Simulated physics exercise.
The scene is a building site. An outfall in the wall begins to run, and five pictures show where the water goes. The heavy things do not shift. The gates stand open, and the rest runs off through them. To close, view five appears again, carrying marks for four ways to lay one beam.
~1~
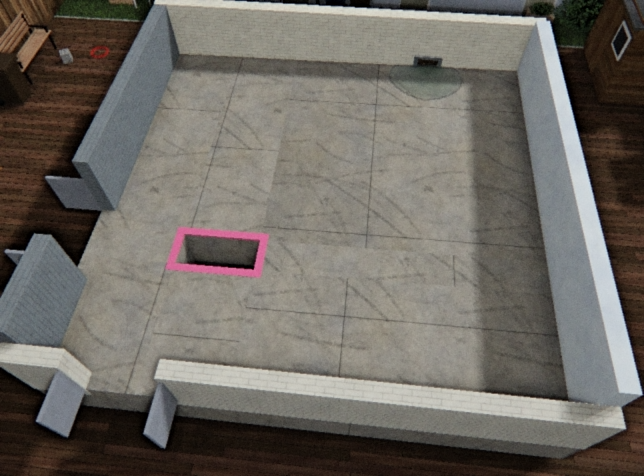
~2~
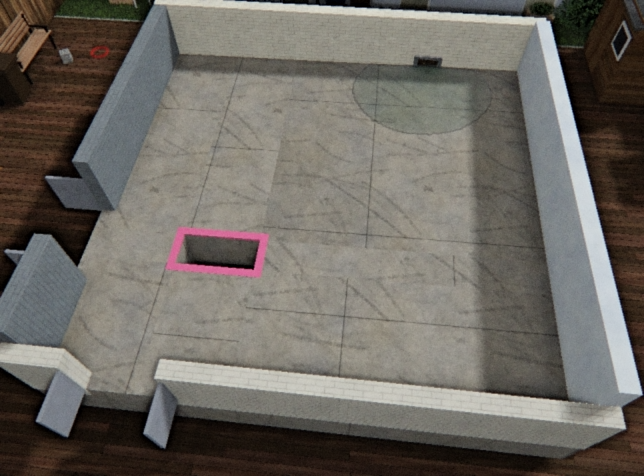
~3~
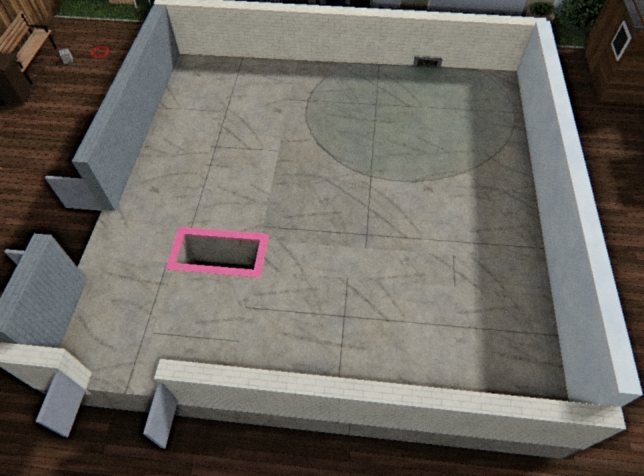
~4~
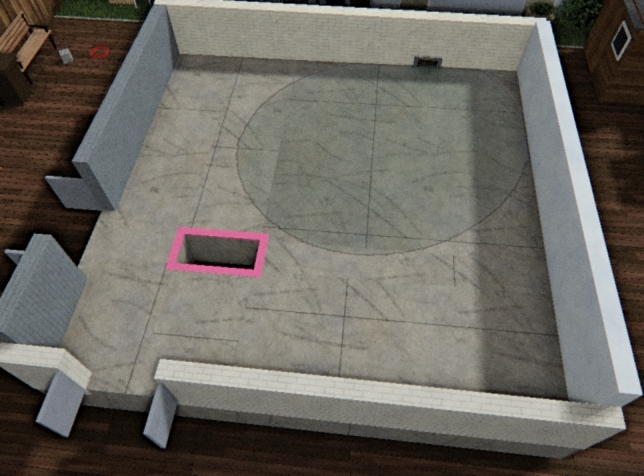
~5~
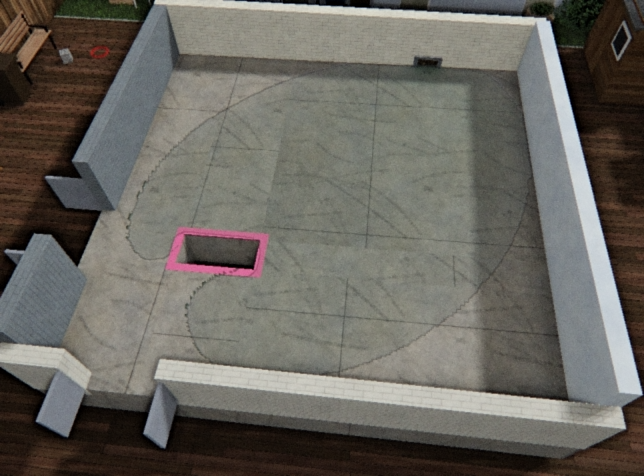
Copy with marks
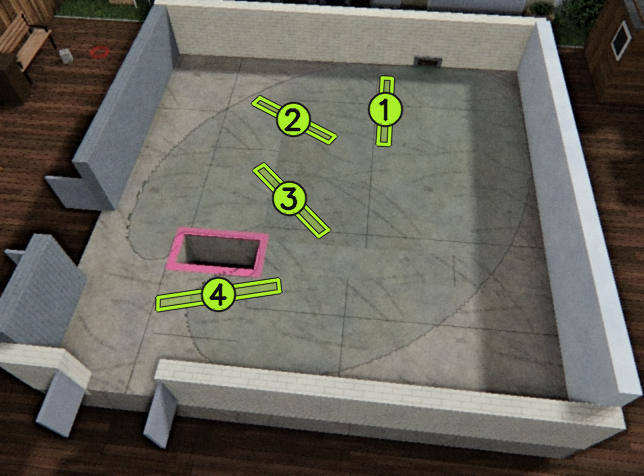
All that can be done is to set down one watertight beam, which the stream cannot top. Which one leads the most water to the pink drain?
It is 4.
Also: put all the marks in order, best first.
The order is 4, 2, 1, 3.
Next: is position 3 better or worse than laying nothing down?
Position 3 is worse.
On the marked copy, 1 from (383, 144) to (387, 78); 2 from (256, 100) to (331, 139); 3 from (259, 167) to (323, 233); 4 from (158, 303) to (278, 285).
For position 1, about 16 % of the stream goes into the pink drain, about 84 % out by the gates.
For position 2, about 25 % of the stream goes into the pink drain, about 75 % out by the gates.
For position 3, about 6 % of the stream goes into the pink drain, about 94 % out by the gates.
For position 4, about 34 % of the stream goes into the pink drain, about 66 % out by the gates.
